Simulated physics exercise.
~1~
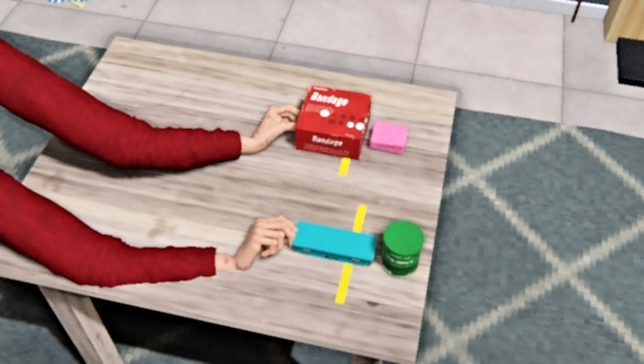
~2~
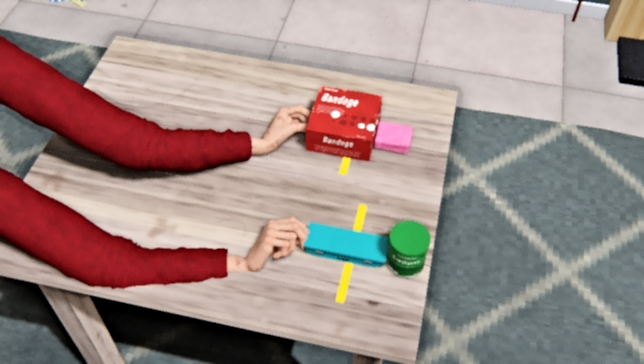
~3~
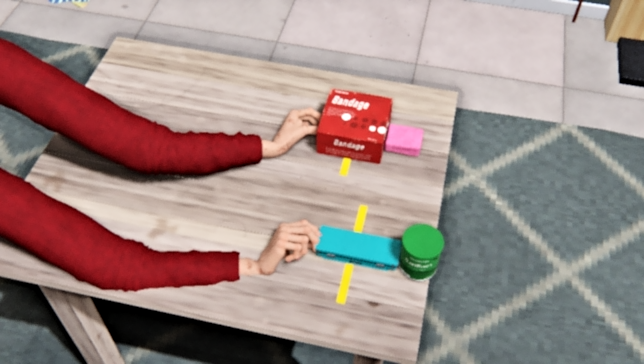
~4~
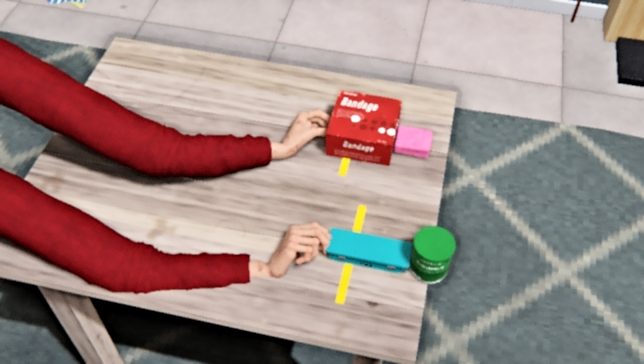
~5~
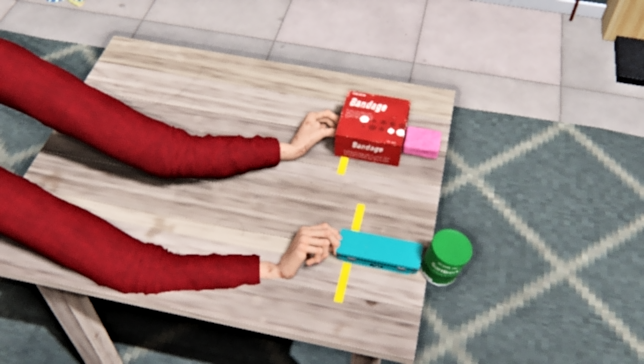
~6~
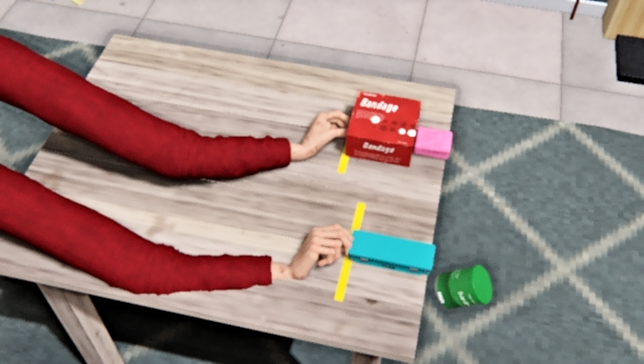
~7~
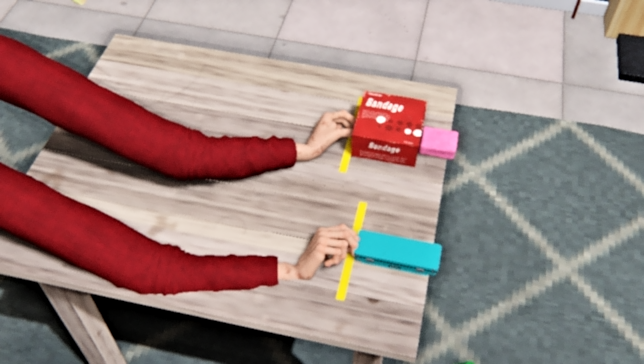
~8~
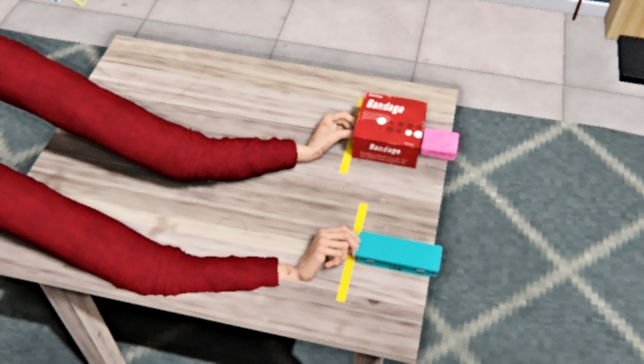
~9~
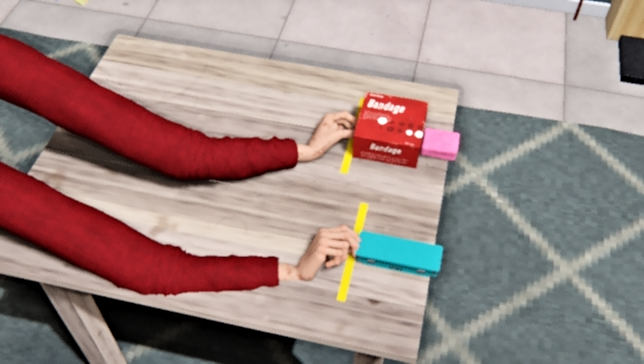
Red-sleeved arms pushing a bandage box and turquoise case rightward, toppling a green pot off the table while a pink sponge stays on.
